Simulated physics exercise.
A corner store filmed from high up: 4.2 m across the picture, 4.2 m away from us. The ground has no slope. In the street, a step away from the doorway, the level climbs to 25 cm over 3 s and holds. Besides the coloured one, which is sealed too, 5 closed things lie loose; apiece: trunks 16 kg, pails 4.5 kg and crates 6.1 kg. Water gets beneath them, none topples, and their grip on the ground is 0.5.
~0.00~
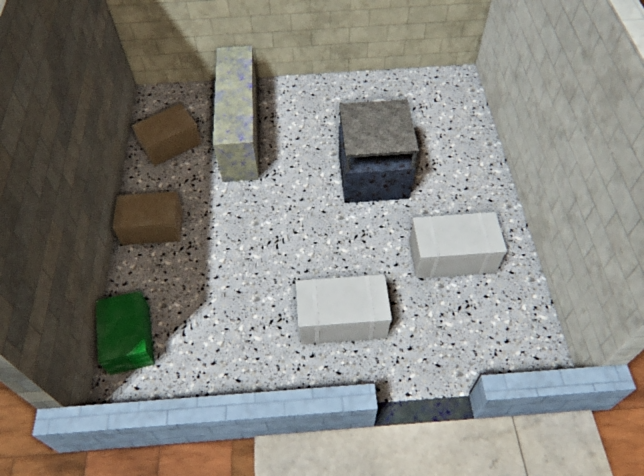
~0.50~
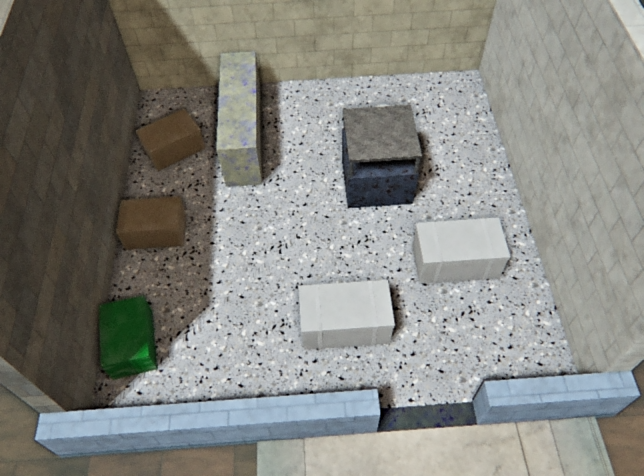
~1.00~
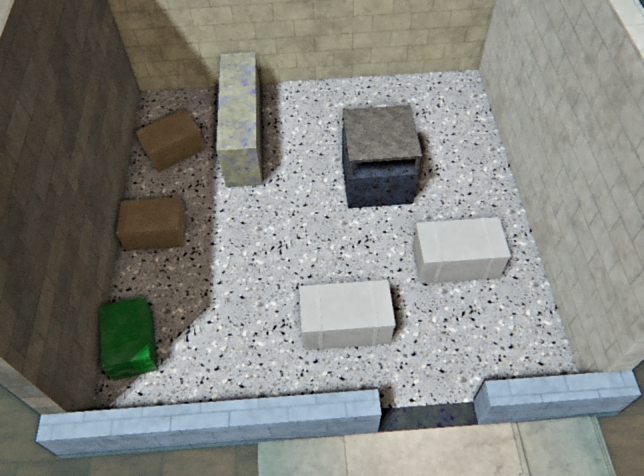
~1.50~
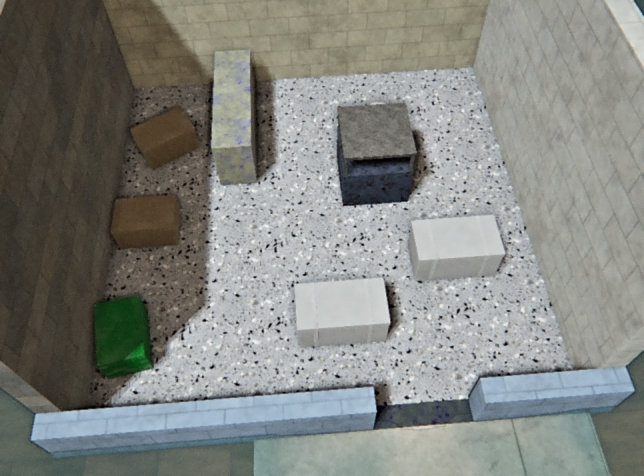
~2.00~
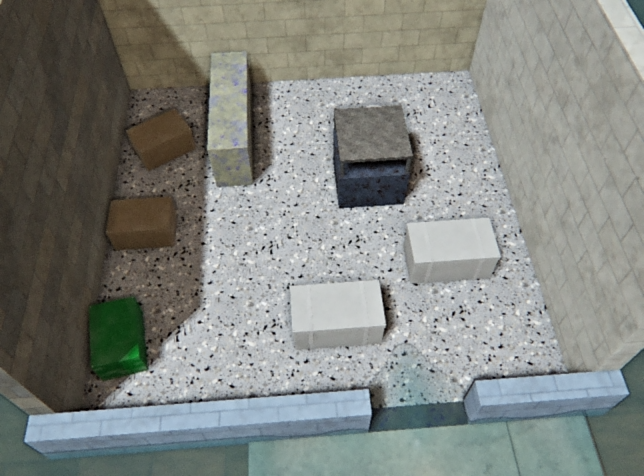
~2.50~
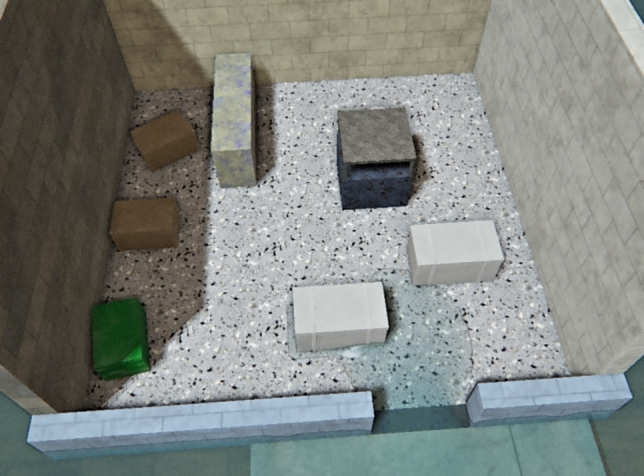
At first, the floor of a walled corner store seen from above is dry, with a green crate at the lower left among brown and white boxes. Water then covers the ground outside and enters through the doorway, spreading across the floor to the nearest white box, while none of the boxes shifts.
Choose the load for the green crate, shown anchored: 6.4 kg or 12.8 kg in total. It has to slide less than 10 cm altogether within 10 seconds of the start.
Verdict: Only the larger load is enough.
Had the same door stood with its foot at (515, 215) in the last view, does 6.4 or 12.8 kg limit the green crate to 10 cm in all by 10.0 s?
In that case neither weight holds it.
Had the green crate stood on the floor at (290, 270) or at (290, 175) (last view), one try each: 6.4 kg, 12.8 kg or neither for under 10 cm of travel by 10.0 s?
In turn: Neither is enough; neither holds.
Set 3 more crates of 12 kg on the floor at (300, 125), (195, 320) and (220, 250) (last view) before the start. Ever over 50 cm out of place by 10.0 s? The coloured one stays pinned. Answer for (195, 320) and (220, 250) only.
In turn: Short of it, less.
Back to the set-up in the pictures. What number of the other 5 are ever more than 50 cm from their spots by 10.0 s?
I count 2.
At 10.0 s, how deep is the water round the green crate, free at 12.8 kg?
About 5 cm.
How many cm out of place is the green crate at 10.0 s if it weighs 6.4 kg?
Roughly 60 cm.
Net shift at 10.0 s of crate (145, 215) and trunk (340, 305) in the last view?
In that order: 10 cm, 200 cm.
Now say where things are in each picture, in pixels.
In the first frame, the green crate at (120, 325) rests on the ground; water covers 0.0 m2; 0 of 6 have shifted.
In the second frame, the green crate at (123, 330), on the bottom; water covers 0.0 m2; 0 of 6 have shifted.
In the third frame, the green crate at (124, 331), on the bottom; 0.0 m2 under water; 0 of 6 have shifted.
In the fourth frame, the green crate at (119, 329), on the bottom; 0.0 m2 under water; 0 of 6 have shifted.
In the fifth frame, the green crate at (113, 331), on the bottom; water covers 0.3 m2; 0 of 6 have shifted.
In the sixth frame, the green crate at (116, 331) rests on the ground; water covers 1.2 m2; 0 of 6 have shifted.
After 3.5 s the green crate would be 0 cm from its start with 6.4 kg and 0 cm from its start with 12.8 kg; 0 cm of water round it then.
After 4.5 s the green crate would be 0 cm from its start with 6.4 kg and 0 cm from its start with 12.8 kg; 1 cm of water round it then.
After 7.0 s the green crate would be 1 cm from its start with 6.4 kg and 0 cm from its start with 12.8 kg; 3 cm of water round it then.
After 10.0 s the green crate would be 59 cm from its start with 6.4 kg and 2 cm from its start with 12.8 kg; 5 cm of water round it then.
